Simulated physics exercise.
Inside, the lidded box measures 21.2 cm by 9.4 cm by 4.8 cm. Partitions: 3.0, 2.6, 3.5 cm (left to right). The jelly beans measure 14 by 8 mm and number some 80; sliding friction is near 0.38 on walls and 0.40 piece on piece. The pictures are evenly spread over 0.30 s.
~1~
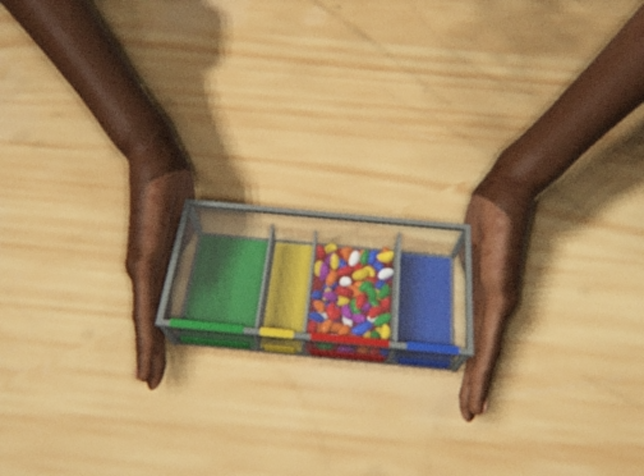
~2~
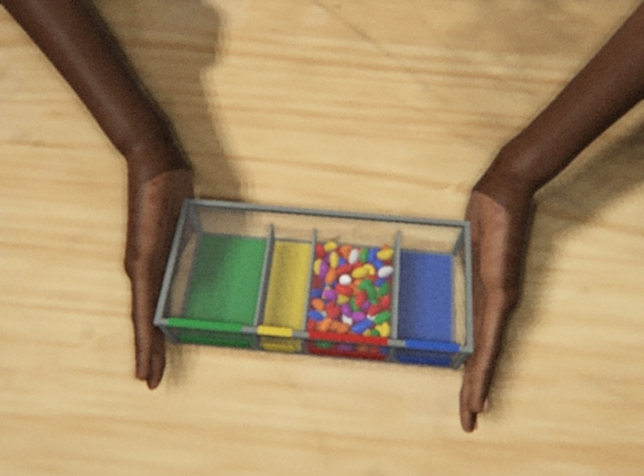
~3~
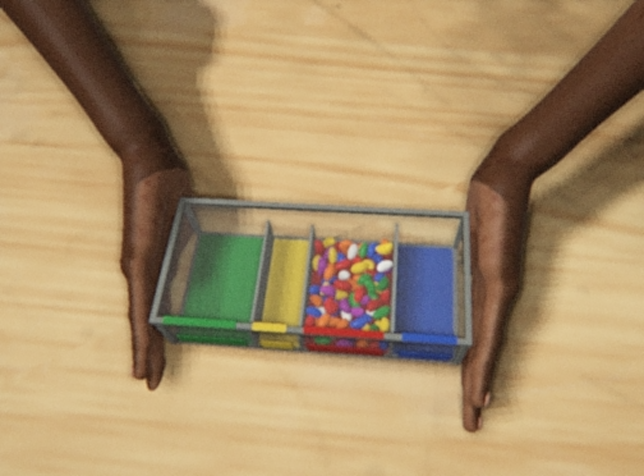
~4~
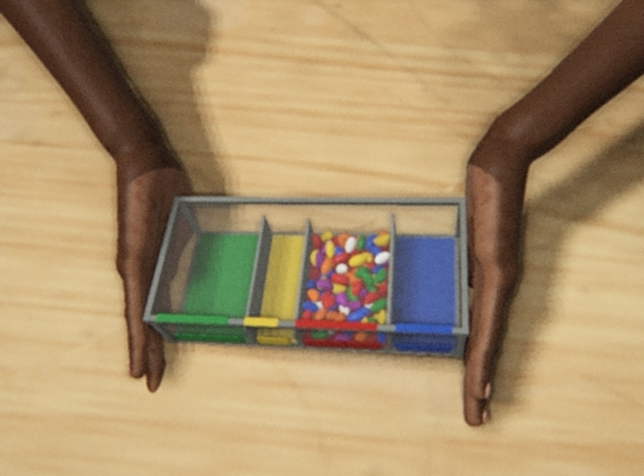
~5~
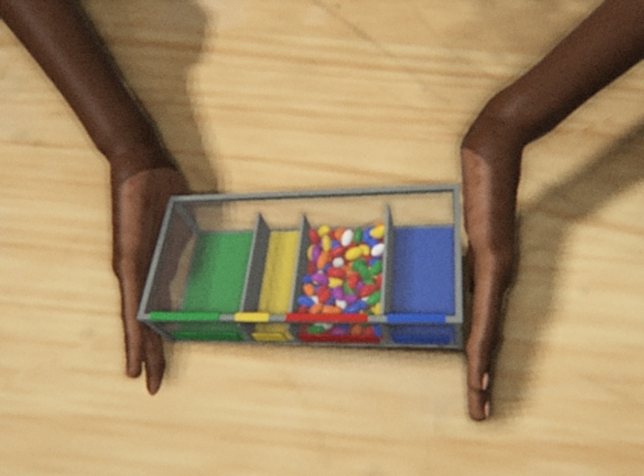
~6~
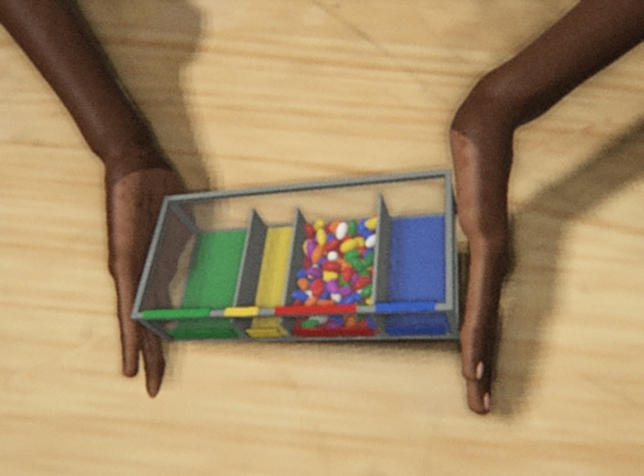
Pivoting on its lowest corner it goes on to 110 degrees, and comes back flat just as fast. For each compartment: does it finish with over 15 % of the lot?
Red compartment: No; blue compartment: No; green compartment: Yes; yellow compartment: No.
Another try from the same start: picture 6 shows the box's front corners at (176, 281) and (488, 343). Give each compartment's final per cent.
Red 65; blue 35; green 0; yellow 0.
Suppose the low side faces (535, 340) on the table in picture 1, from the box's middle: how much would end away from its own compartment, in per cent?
About 40 per cent.
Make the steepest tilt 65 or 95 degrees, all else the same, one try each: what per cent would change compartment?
Some 10 and 85 per cent.
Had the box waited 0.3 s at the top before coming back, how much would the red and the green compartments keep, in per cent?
In that case red 0; green 100.
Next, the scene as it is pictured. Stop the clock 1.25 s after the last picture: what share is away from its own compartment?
About 80 per cent.
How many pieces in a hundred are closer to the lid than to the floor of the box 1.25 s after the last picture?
Some 80 per cent.
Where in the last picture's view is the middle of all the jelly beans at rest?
At about (216, 269).
Then, 1.25 s after the last picture, tilt 110 degrees; red 20 %, green 65 %, yellow 15 %.
Then, 2.09 s after the last picture, tilt 49 degrees; green 100 %.
Then, 2.93 s after the last picture, tilt 0 degrees; green 100 %.
In the end, red 0 %, blue 0 %, green 100 %, yellow 0 %.
